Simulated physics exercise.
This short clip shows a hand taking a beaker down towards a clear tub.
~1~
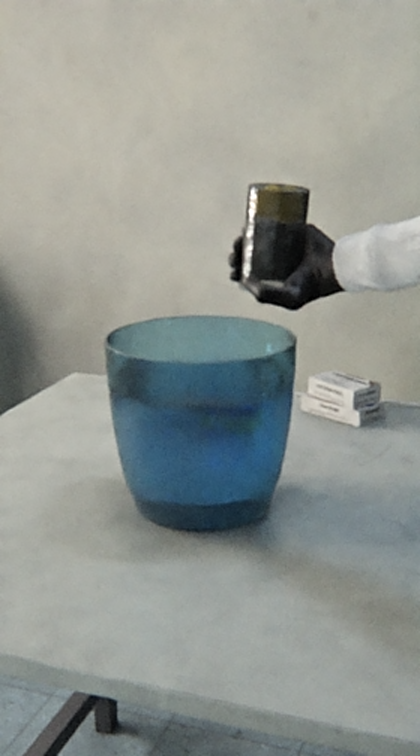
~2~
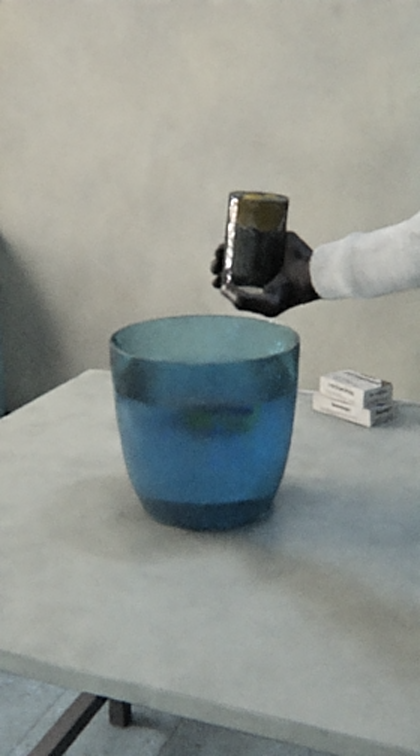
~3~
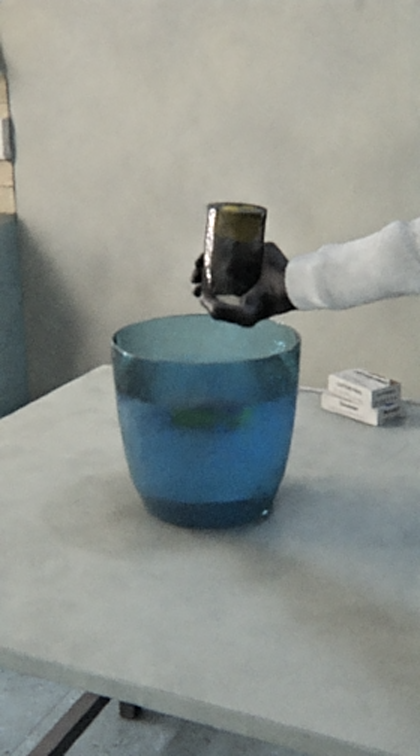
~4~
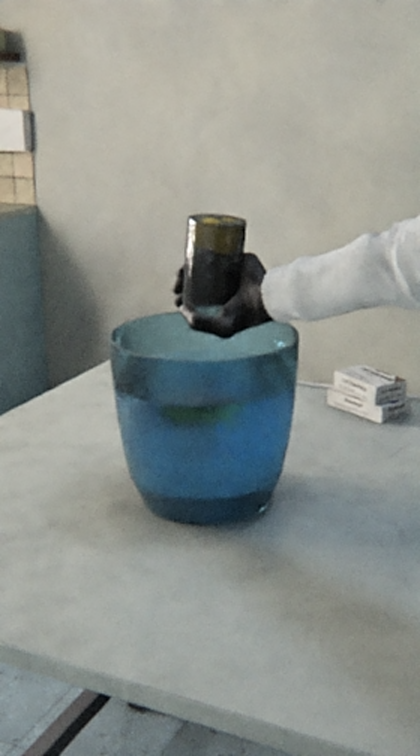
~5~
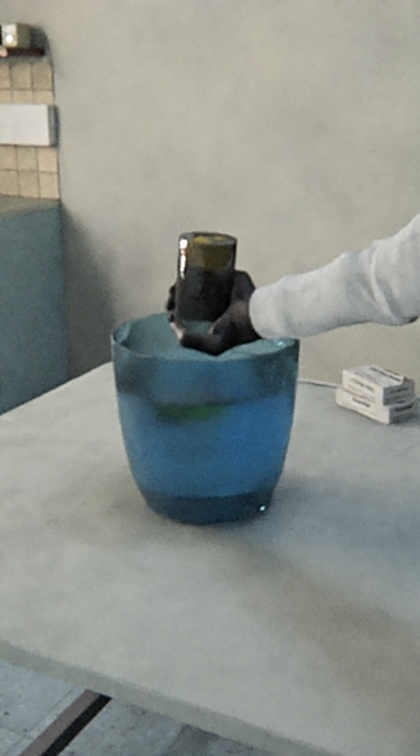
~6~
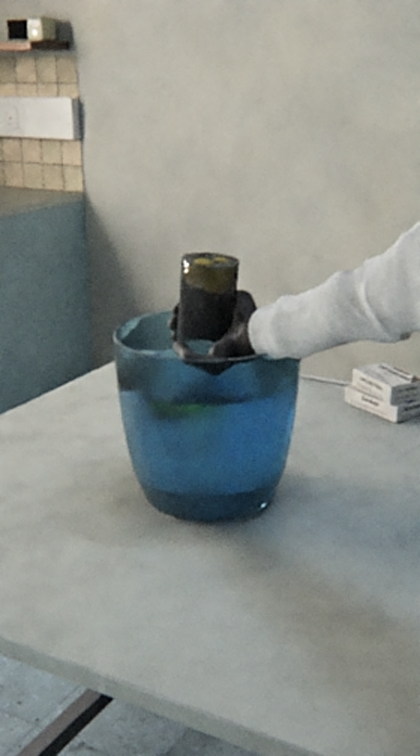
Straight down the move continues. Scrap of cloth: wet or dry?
Dry.
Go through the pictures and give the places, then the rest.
The first frame shows beaker (274, 240) mouth down; above the clear tub.
The second frame shows beaker (254, 247) mouth down; scrap of cloth (258, 209); coming down.
The third frame shows beaker (233, 258) mouth down; lower.
The fourth frame shows beaker (214, 269) mouth down; scrap of cloth (216, 232); lower still.
The fifth frame shows beaker (205, 286) mouth down; close to the surface.
The sixth frame shows beaker (207, 307) mouth down; scrap of cloth (210, 272); just over the surface.
Soon after, the beaker enters the water.
Later, air is trapped inside and holds the level down.
In the end, the beaker is under, still full of air, and the scrap of cloth is dry.
